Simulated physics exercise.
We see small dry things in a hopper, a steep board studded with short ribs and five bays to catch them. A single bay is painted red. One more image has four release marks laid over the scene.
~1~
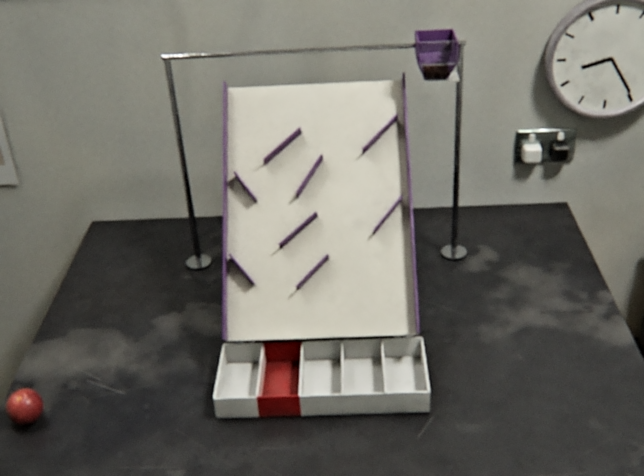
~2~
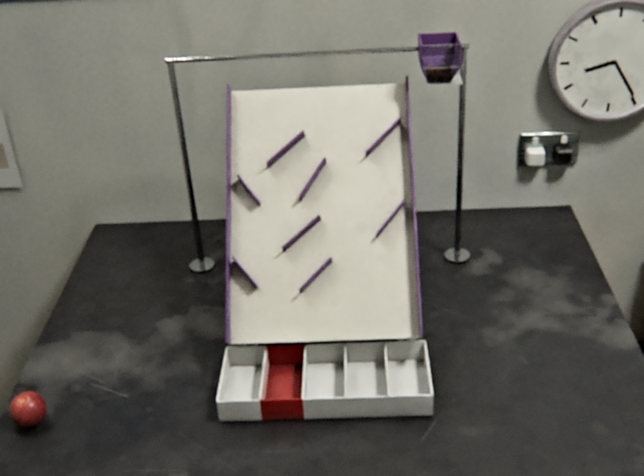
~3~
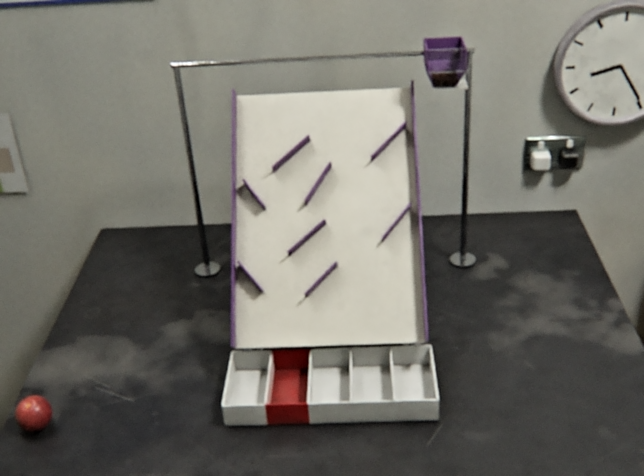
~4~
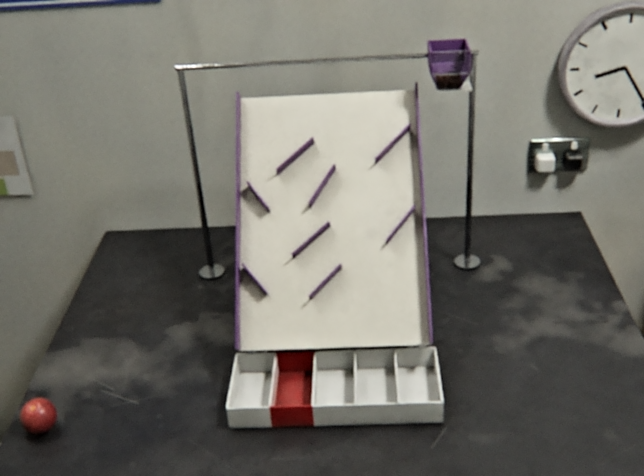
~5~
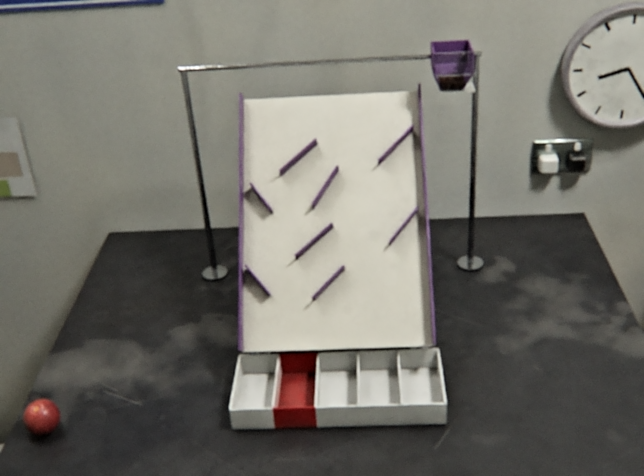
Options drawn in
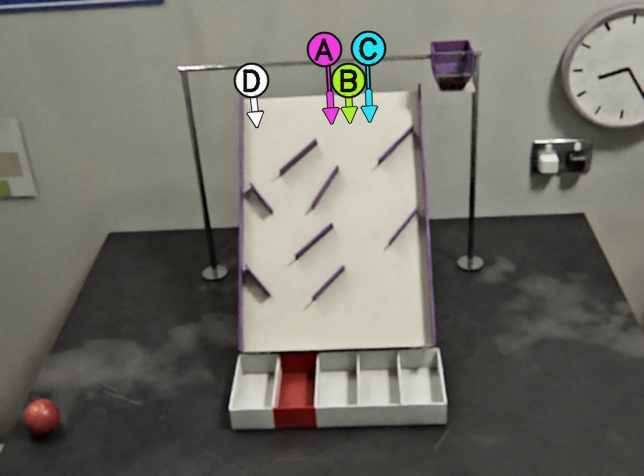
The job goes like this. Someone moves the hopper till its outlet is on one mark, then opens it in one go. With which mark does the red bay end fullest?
Mark D does it best.
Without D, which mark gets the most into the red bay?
A.
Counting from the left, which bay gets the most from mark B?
The fourth.
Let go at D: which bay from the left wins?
It is the second one.
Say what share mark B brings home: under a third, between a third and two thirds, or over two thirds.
It is under a third.
On the marked copy, mark A meets the board at (331, 118); mark B meets the board at (349, 117); mark C meets the board at (369, 116); mark D meets the board at (256, 121).
With A, about a quarter in the red bay, about two thirds in other bays, a stray few outside the box.
With B, a stray few in the red bay, most in other bays, a small part outside the box.
With C, a small part in the red bay, most in other bays, a small part outside the box.
With D, about half in the red bay, about a third in other bays, a small part held on the board.
